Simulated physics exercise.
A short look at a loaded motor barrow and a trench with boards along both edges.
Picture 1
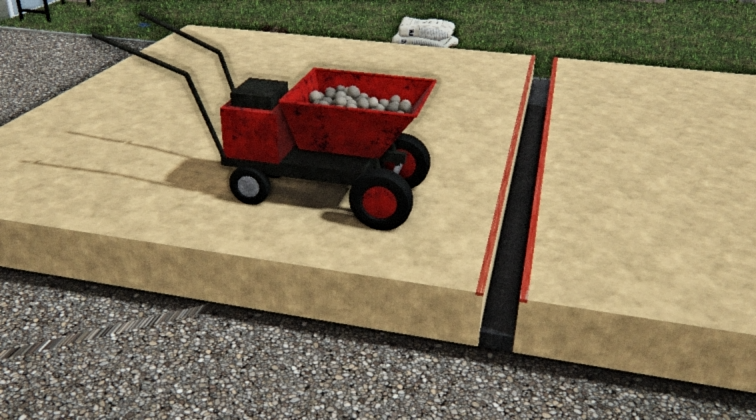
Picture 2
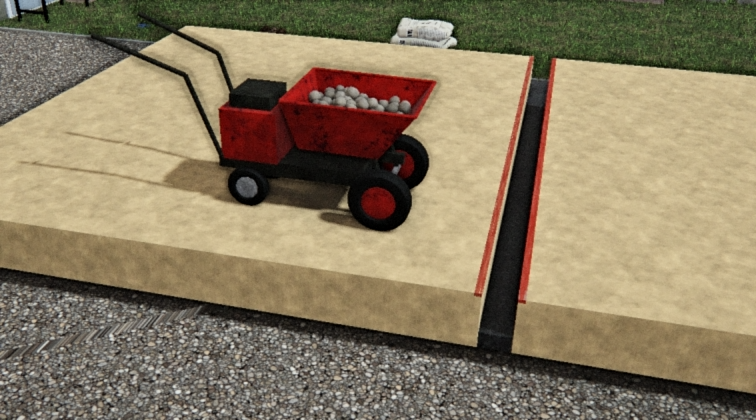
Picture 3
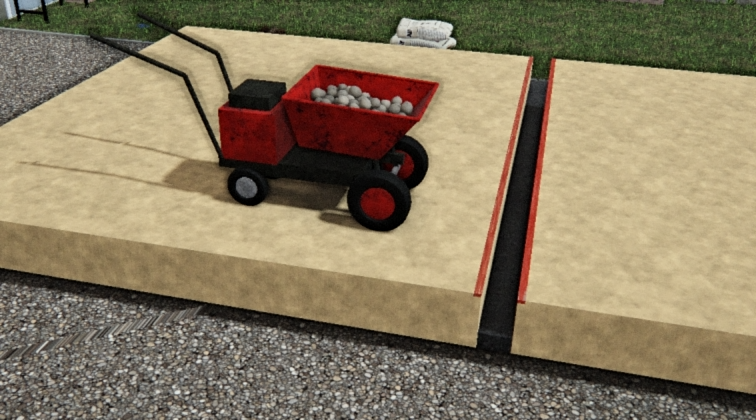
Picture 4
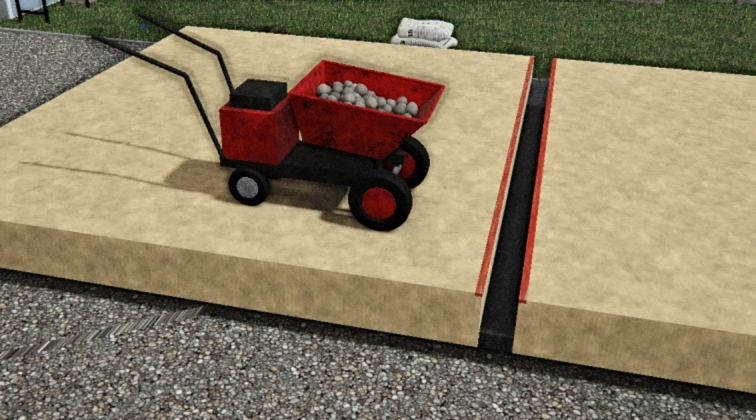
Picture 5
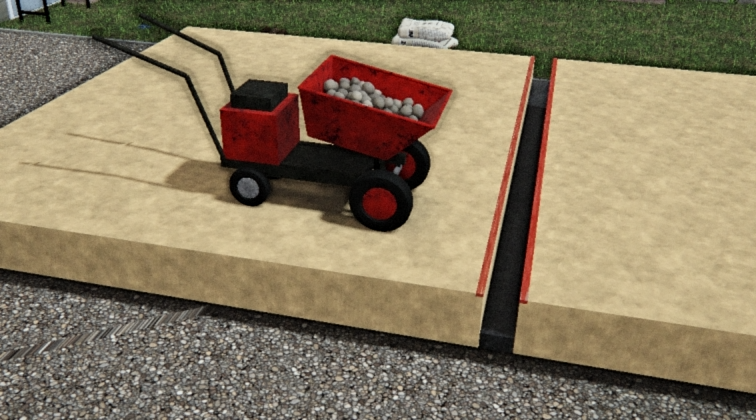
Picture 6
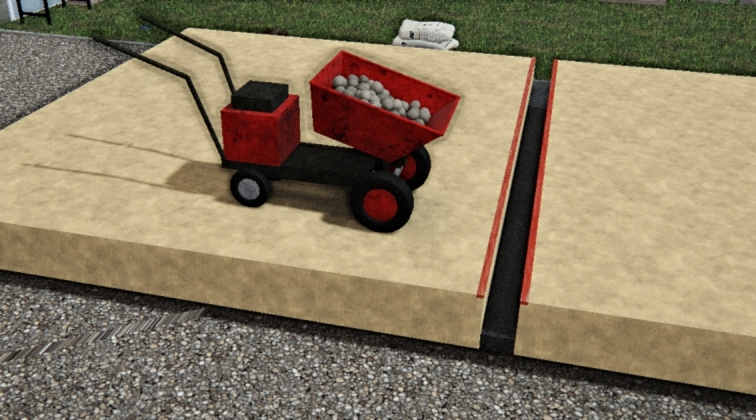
A red motor barrow loaded with grey pebbles stood on a sandy slab, left of a narrow trench edged with red boards, and its skip gradually tilted toward the right while the wheels stayed put.
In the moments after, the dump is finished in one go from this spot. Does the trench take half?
The trench takes the larger part.
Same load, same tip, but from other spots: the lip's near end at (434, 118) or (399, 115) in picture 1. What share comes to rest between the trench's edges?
Roughly 70 per cent, and 60 per cent.
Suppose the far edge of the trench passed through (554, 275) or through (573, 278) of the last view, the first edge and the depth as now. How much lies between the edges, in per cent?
First some 100, then 100 per cent.
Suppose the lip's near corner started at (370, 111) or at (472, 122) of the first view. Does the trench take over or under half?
One: Below a half. Two: The smaller part.
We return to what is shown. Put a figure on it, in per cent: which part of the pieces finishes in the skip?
About 0 per cent.
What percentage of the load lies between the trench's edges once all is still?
Roughly 85 in a hundred.
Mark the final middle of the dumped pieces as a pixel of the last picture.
Close to (513, 236).
Shortly afterwards, skip tipped steeply; the whole lot in the skip.
Next, skip tipped steeply; the bulk in the skip; only a few short of the trench; a little in or heaped over the trench; only a few beyond it.
Some moments later, skip tipped right over; near a quarter in the skip; a little short of the trench; near two thirds in or heaped over the trench; a little beyond it.
In the end, skip tipped right over; a little short of the trench; the bulk in or heaped over the trench; a little beyond it.
